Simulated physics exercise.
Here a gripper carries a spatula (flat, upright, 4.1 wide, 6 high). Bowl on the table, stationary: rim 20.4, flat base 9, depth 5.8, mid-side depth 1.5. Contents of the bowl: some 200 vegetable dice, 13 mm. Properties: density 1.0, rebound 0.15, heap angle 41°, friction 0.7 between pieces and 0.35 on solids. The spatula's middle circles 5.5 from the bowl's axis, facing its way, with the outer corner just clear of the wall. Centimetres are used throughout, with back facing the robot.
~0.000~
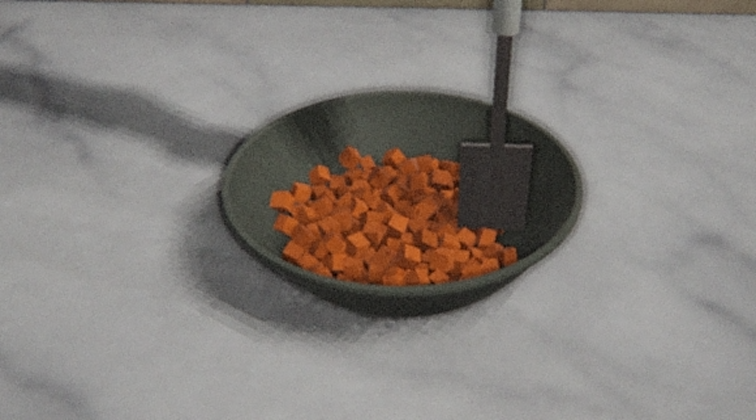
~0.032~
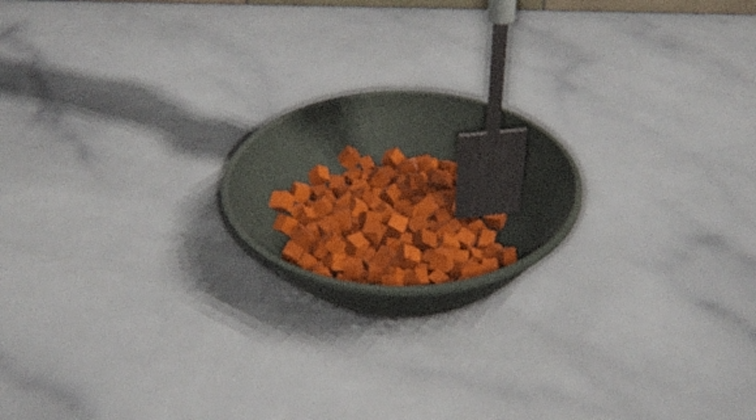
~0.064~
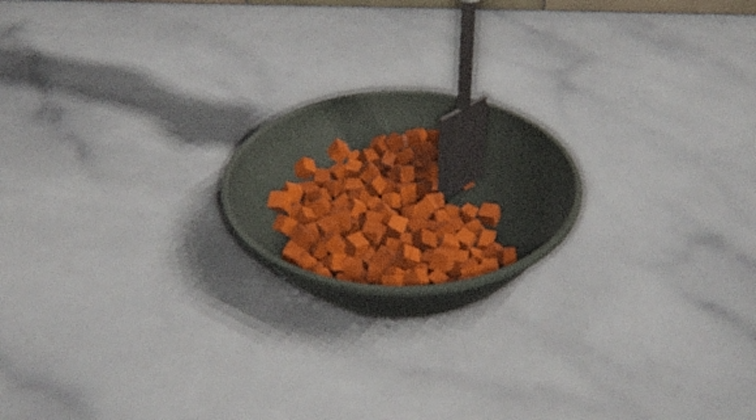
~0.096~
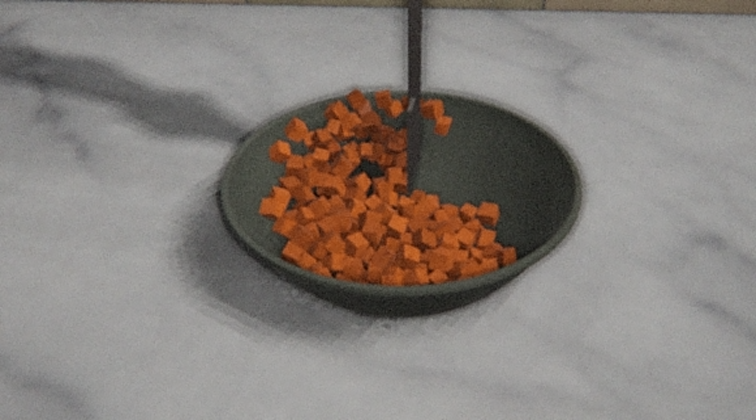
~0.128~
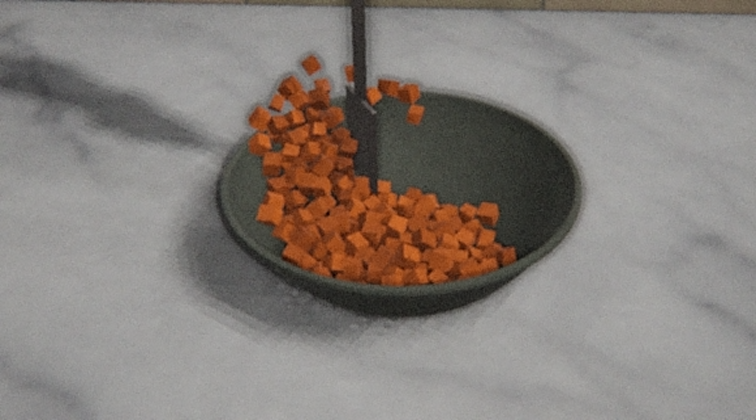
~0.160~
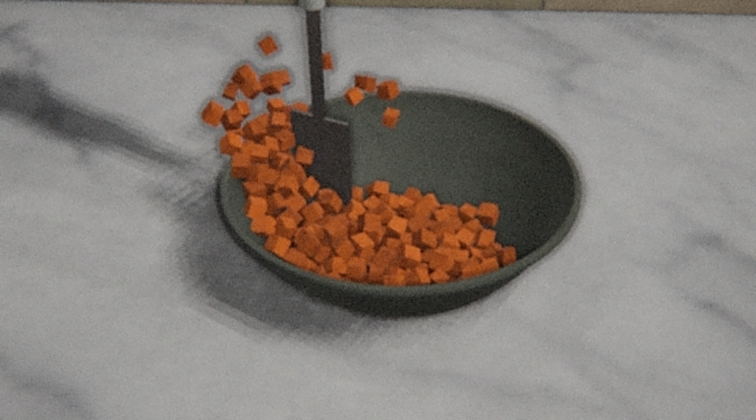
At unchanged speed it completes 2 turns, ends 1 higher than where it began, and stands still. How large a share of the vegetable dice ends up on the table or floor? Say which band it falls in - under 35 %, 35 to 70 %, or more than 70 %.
It falls between 35 and 70 %.
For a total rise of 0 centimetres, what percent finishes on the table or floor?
About 60 percent.
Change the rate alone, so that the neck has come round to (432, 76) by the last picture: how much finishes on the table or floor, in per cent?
It comes to around 20 percent.
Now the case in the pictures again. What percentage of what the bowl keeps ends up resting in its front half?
Close to 40 in a hundred.
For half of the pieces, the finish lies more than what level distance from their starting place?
Something like 12 centimetres, give or take.
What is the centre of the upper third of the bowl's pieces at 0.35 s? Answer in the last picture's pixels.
Roughly at (516, 172).
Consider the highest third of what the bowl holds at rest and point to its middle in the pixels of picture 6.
The centre is near pixel (399, 206).
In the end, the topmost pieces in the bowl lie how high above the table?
Measured height: Some 3.5 cm.
After 0.35 s, 13° round, highest piece 9 above the table; 128 in the bowl, 37 on the table or floor, 31 in flight or on the tool.
After 0.55 s, 229° round, highest piece 8 above the table; 104 in the bowl, 83 on the table or floor, 9 in flight or on the tool.
After 0.85 s, 0° round, highest piece 3 above the table; 102 in the bowl, 94 on the table or floor.
After 1.55 s, 0° round, highest piece 3 above the table; 102 in the bowl, 94 on the table or floor.
In the end, 102 in the bowl, 94 on the table or floor. That is 48 % on the table or floor.
